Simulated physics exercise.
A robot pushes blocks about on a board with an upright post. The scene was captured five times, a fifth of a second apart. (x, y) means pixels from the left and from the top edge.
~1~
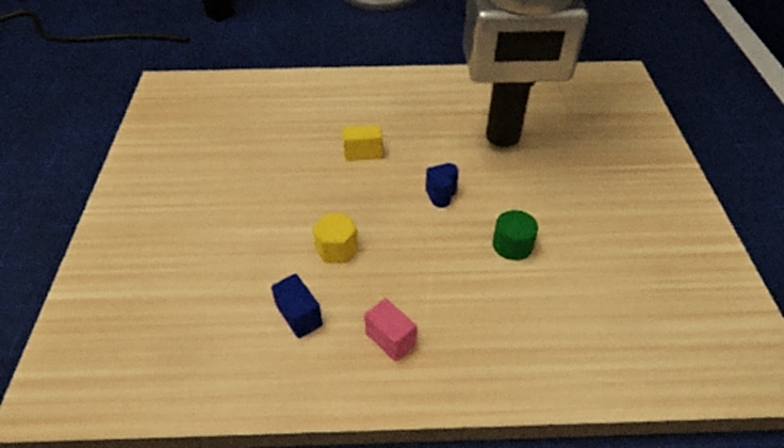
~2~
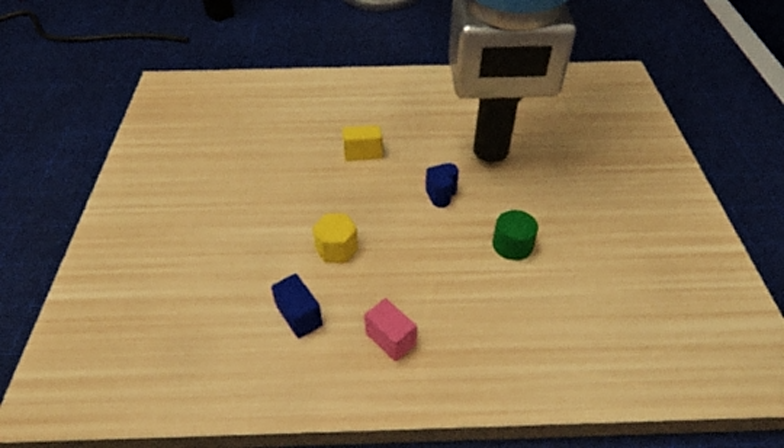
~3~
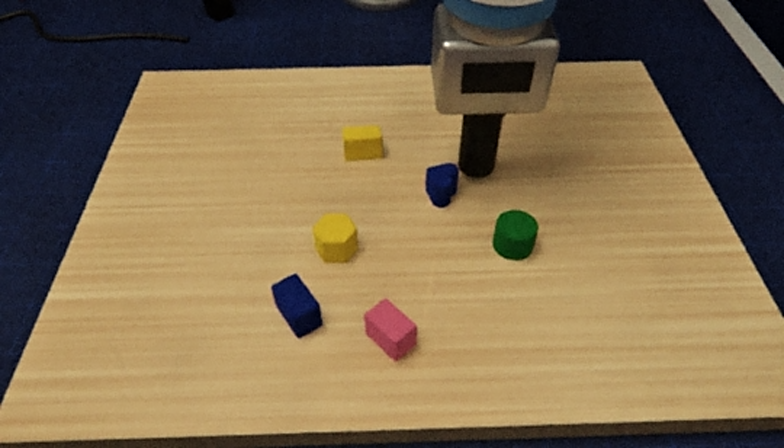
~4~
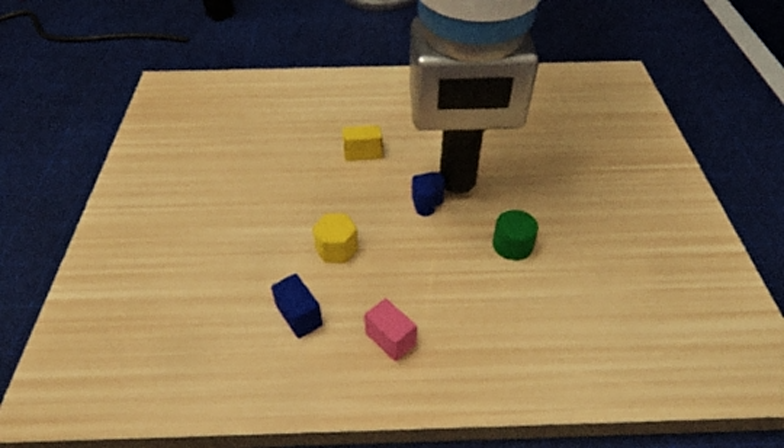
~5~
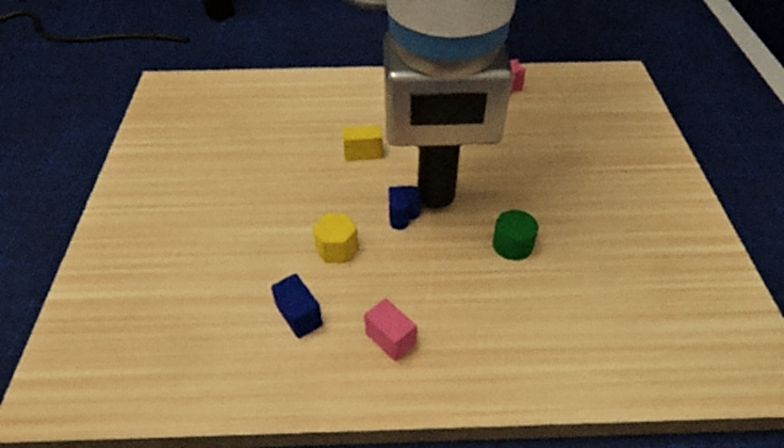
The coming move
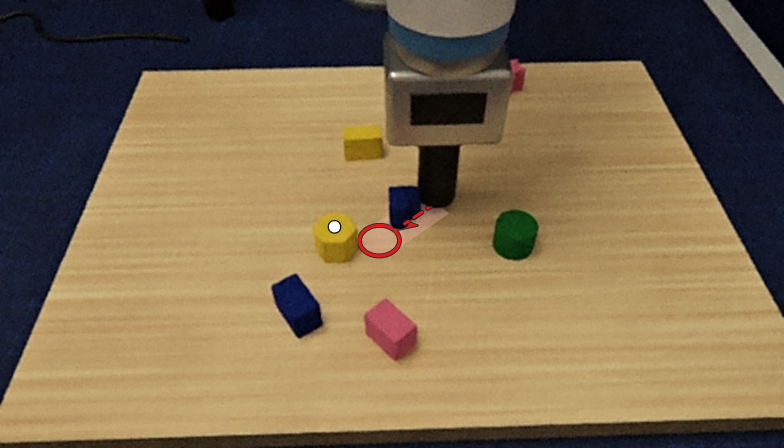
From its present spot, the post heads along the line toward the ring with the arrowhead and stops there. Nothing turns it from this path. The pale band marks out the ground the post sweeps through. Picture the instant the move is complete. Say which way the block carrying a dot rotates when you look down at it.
Its rotation is counterclockwise.
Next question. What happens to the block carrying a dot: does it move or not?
It is moved from its place.
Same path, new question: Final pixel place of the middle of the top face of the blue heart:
It will likely be found at (345, 211).
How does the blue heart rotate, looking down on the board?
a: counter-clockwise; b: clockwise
My answer is option b.
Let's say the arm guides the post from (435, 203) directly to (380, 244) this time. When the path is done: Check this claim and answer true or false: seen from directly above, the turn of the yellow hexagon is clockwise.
That statement is not accurate.
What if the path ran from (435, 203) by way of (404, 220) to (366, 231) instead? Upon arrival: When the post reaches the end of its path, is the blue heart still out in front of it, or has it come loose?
I believe the blue heart keeps its place ahead of the post.
Path on the board, straight from (435, 203) to (379, 240); the dot is on the yellow hexagon.
The first path, step by step. Halfway along, post at (408, 213); blue heart at (370, 208), turned 30° clockwise.
At the end, post at (379, 232); yellow hexagon at (318, 230), turned 35° anticlockwise; blue heart at (345, 211), turned 100° clockwise; green circular block in place.
